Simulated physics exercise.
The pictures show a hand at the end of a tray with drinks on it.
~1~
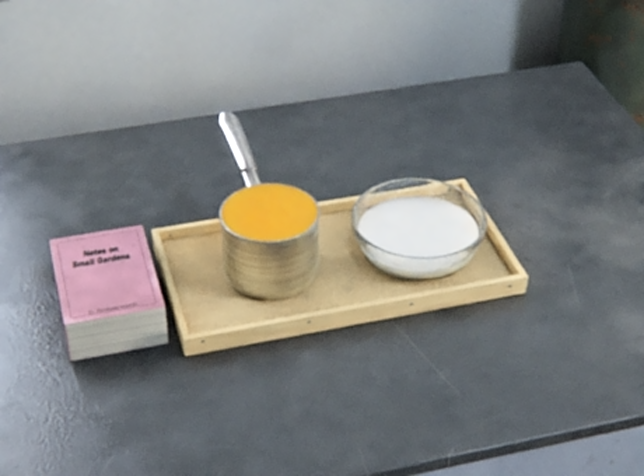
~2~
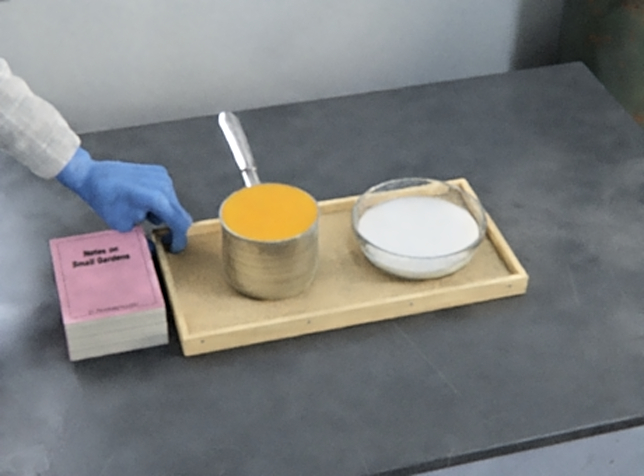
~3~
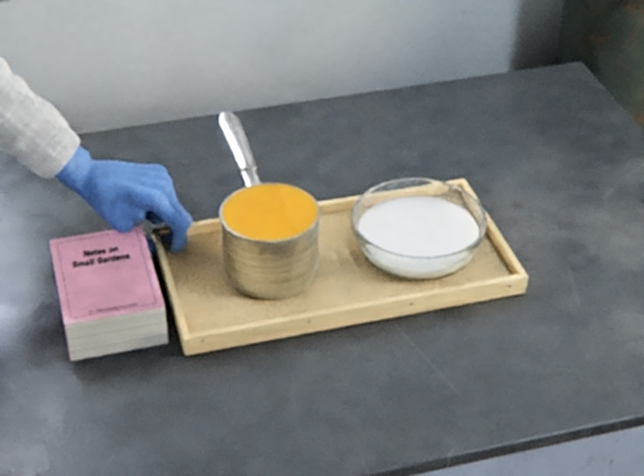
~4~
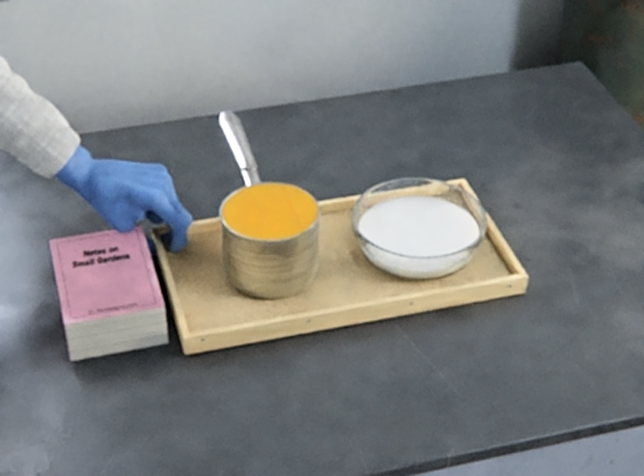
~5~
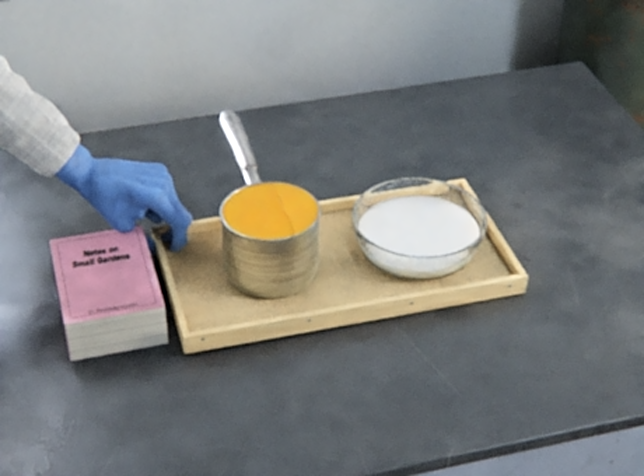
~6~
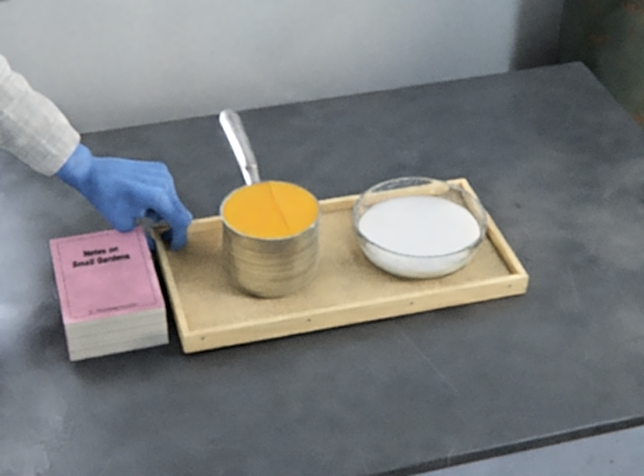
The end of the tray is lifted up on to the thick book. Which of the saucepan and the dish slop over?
Saucepan: It will get wet outside; dish: It will stay clean outside.
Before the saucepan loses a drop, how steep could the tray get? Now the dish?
In turn 2 and 20 degrees.
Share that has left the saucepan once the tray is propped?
By my reckoning, 8 %.
Next, the tray slopes by about 5°; saucepan, it has slopped over; dish, its rim is dry.
After that, the tray slopes by about 10°; saucepan, it has slopped over; dish, its rim is dry.
Finally, the tray slopes by about 8°, resting on the thick book; saucepan, it has slopped over; dish, its rim is dry.
